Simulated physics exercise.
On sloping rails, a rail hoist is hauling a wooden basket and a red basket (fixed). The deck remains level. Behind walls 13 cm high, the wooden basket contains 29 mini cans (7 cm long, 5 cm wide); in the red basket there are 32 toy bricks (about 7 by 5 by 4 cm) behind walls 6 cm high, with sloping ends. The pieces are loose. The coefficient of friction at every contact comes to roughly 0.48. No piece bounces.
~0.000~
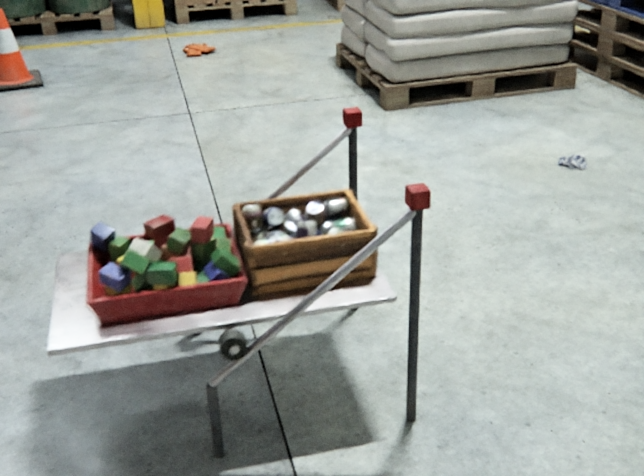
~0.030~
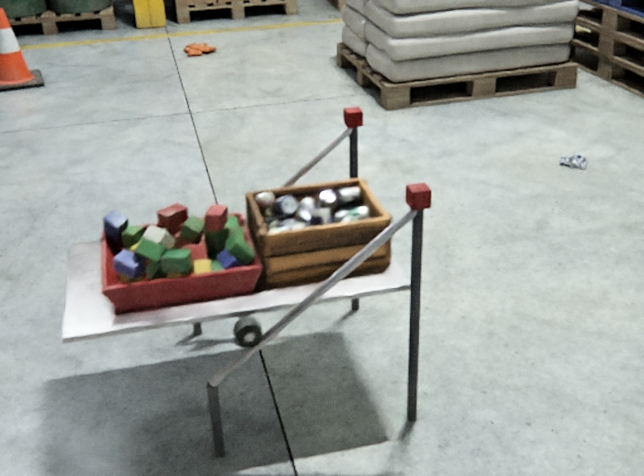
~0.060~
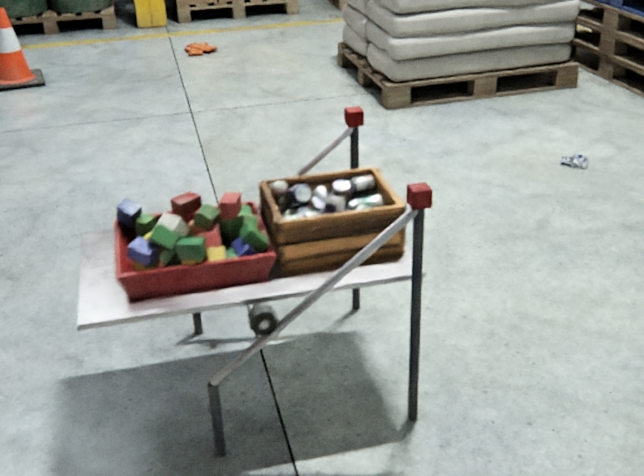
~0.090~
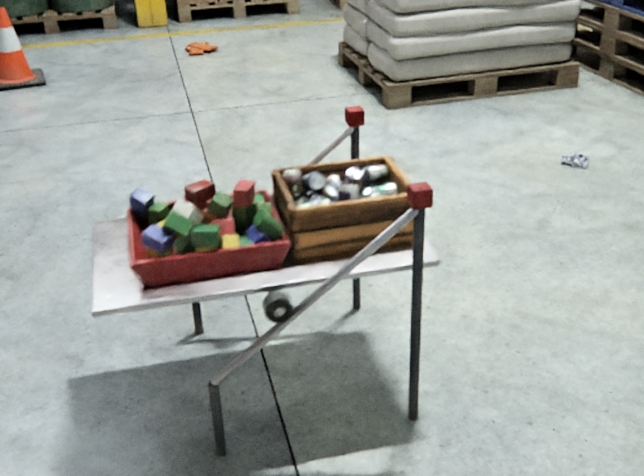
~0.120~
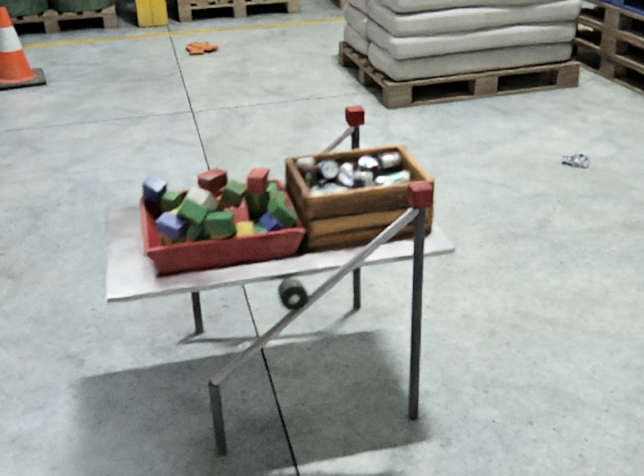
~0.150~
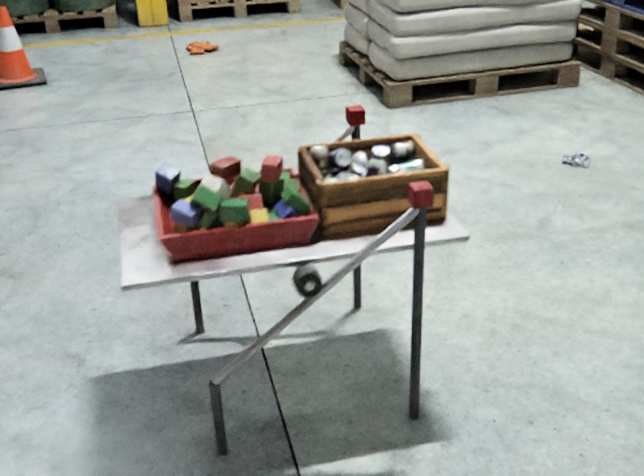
A flat platform carrying a red basket of toy bricks and a wooden basket of mini cans climbing sloping rails toward the right.
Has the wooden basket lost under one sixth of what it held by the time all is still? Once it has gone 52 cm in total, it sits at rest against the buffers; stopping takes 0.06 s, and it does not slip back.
Yes, it has lost less than a sixth.
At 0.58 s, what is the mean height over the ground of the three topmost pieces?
I'd put it close to 88 cm.
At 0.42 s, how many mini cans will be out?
Count: Close to 0.
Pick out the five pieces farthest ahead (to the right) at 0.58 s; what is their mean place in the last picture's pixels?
Roughly at (494, 111).
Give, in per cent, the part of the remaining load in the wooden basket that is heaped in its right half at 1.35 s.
About 70%.
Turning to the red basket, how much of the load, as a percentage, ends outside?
I'd put the red basket at some 10 per cent.
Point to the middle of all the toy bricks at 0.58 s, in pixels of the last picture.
They're centred near (352, 132).
After 0.30 s, braking begins.
After 0.42 s, 0 of 29 out of the wooden basket and 1 of 32 out of the red basket.
After 0.58 s, 0 of 29 out of the wooden basket and 3 of 32 out of the red basket.
After 0.80 s, 0 of 29 out of the wooden basket and 3 of 32 out of the red basket.
When it is over (at 1.35 s), 0 of 29 out of the wooden basket and 3 of 32 out of the red basket. Asked share, 0 of 29, 0 per cent.
